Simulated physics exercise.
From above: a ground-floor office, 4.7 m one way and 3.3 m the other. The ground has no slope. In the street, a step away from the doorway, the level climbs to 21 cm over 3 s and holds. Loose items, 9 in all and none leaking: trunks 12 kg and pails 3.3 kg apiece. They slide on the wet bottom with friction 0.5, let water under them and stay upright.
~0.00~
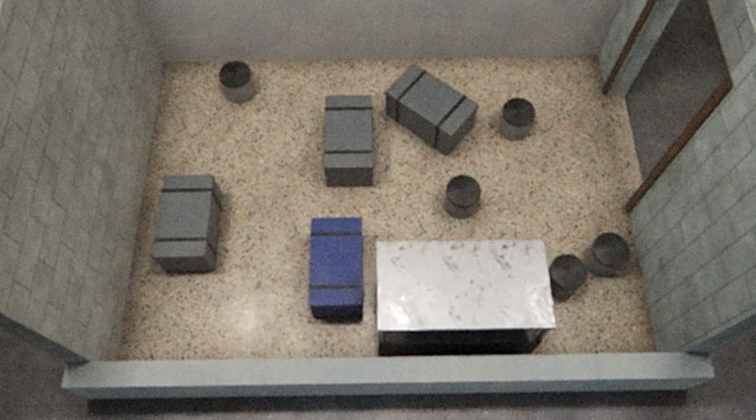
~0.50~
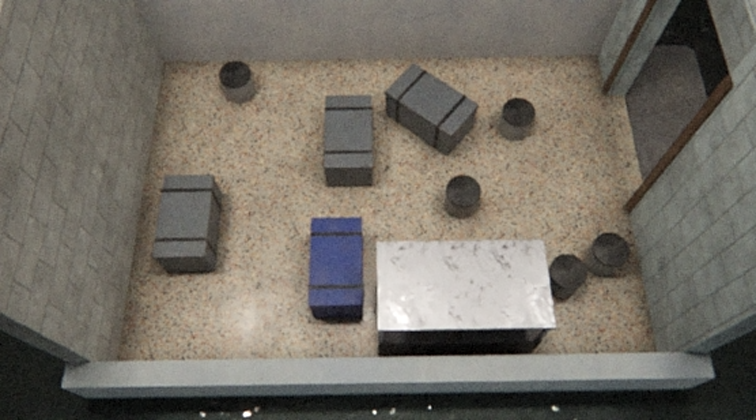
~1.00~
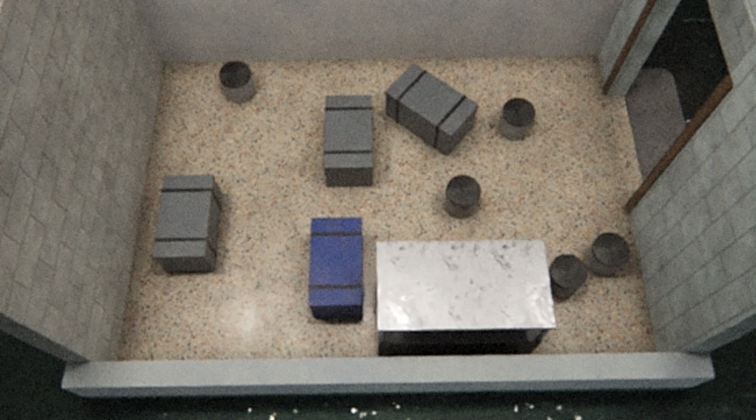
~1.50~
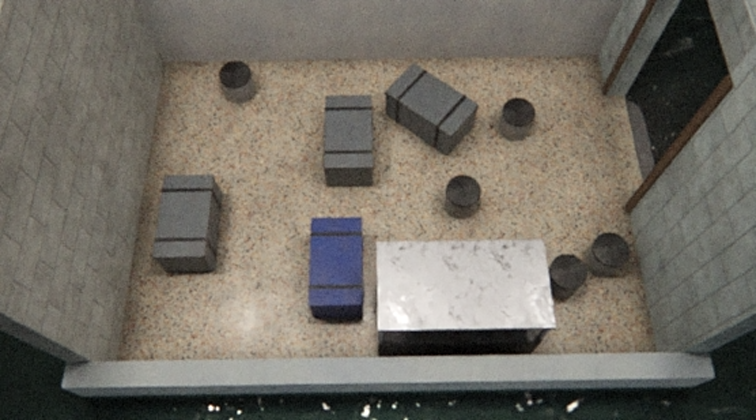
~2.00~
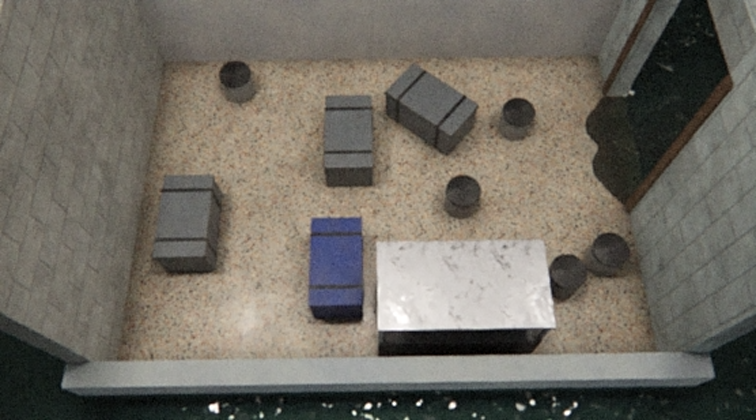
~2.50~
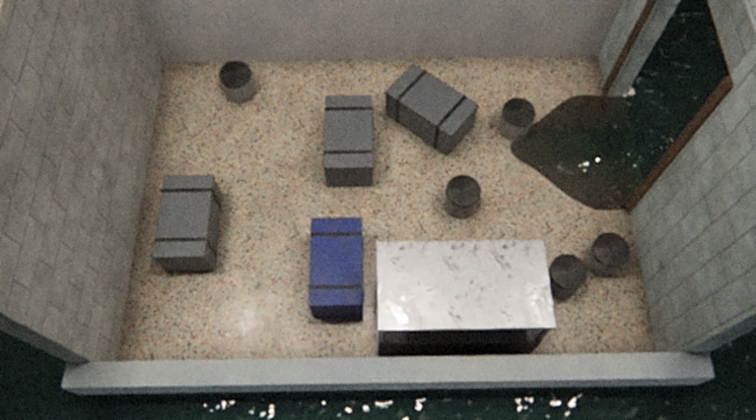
A room scattered with gray trunks, one blue trunk, dark pails and a pale table sat still while dark water rose outside, then spilled through the right doorway and spread across the floor.
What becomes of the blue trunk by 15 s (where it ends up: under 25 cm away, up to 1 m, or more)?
Blue trunk is nudged along.
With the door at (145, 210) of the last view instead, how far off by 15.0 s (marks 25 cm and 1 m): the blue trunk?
In that case the blue trunk travels far.
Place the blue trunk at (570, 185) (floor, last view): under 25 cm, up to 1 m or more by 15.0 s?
It gets carried off.
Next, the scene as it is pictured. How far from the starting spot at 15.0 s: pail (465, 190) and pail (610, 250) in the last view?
In that order: 150 cm, 40 cm.
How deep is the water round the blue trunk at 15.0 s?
About 16 cm.
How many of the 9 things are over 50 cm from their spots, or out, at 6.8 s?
I count 6.
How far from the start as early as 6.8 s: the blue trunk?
About 140 cm.
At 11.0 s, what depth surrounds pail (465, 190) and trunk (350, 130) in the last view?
About 13 and 14 cm.
After 3.5 s the blue trunk is near (336, 260), 0.0 m from its start, aground; 0 afloat.
After 6.8 s the blue trunk is near (181, 332), 1.4 m from its start, afloat; 6 afloat.
After 11.0 s the blue trunk is near (304, 280), 0.3 m from its start, afloat; 7 afloat.
After 15.0 s the blue trunk is near (277, 208), 0.7 m from its start, afloat; 9 afloat.
